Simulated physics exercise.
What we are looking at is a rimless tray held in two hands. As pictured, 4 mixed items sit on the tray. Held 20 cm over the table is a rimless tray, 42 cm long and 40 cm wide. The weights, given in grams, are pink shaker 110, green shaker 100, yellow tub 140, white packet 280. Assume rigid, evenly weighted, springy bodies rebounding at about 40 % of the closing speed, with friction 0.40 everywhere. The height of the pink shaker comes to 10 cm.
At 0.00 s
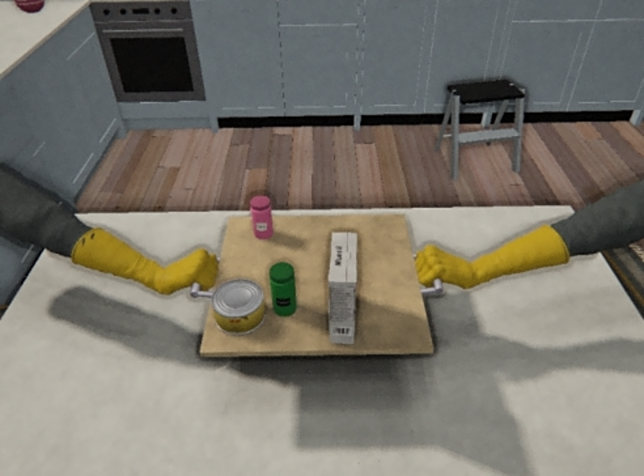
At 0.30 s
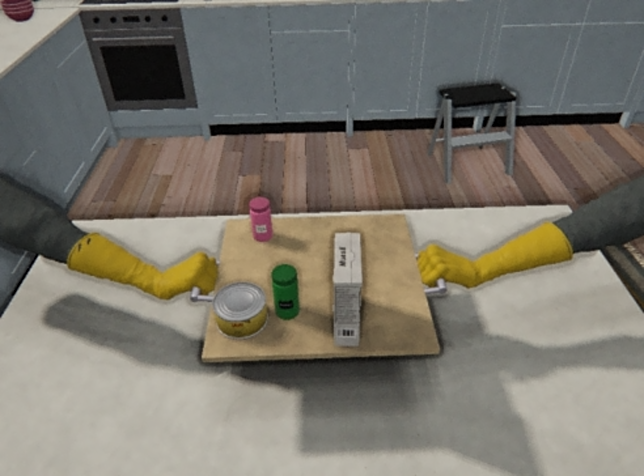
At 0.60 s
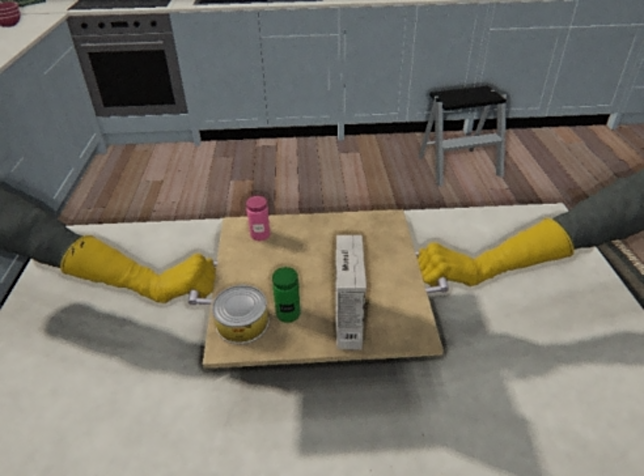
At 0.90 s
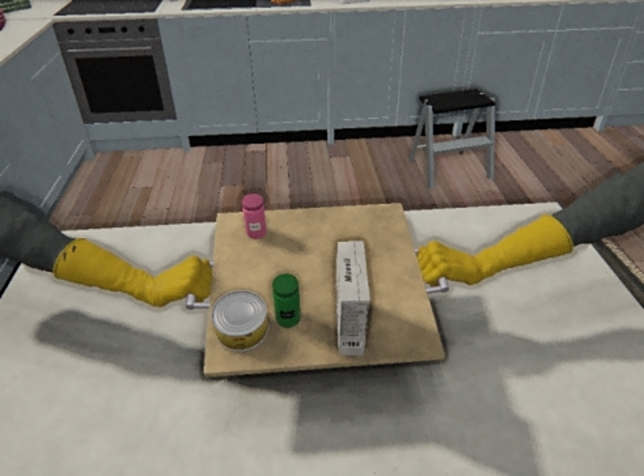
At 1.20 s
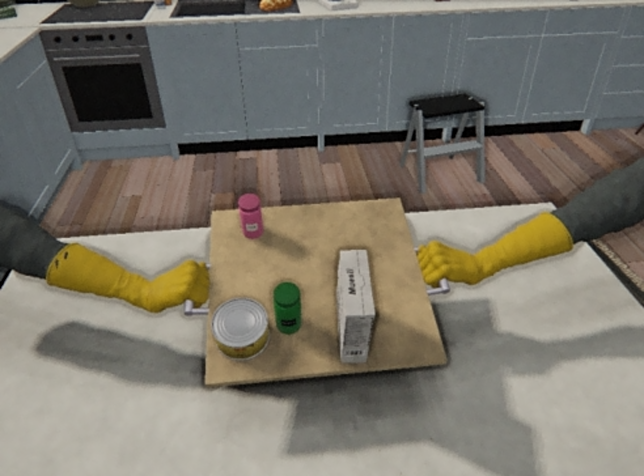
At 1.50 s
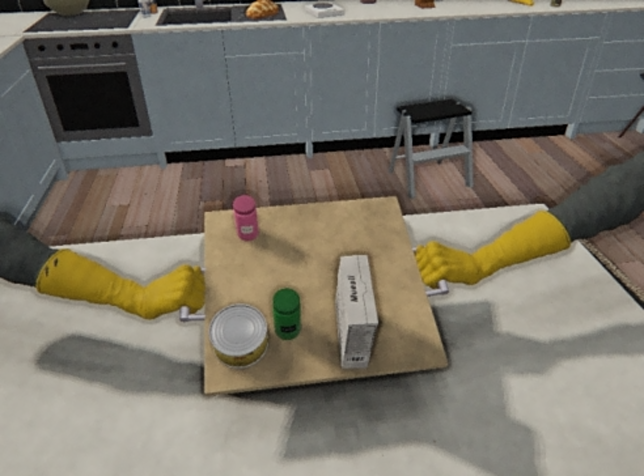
Two yellow-gloved hands gradually tilt a tray of four items, lowering its near edge.
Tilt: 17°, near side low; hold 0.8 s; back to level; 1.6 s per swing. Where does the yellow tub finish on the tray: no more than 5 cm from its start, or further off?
The yellow tub finishes within that distance.
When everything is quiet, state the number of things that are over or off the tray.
The answer is 0.
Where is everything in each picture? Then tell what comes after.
In the first frame, tray level; yellow tub (239, 307); pink shaker (262, 218).
In the second frame, tray level; white packet (347, 290); pink shaker (261, 220).
In the third frame, tilt 3°, near edge down; green shaker (287, 295); white packet (349, 293).
In the fourth frame, tilt 8°, near edge down; pink shaker (255, 217); green shaker (287, 301).
In the fifth frame, tilt 14°, near edge down; white packet (353, 308); pink shaker (251, 217).
In the sixth frame, tilt 16°, near edge down; yellow tub (239, 336); green shaker (287, 315).
Around 2.80 s, tilt 16°, near edge down.
Around 3.50 s, tilt 5°, near edge down.
Finally (4.5 s), all 4 still in place (within 5 cm). Final places as that camera would see them, yellow tub near (237, 323).
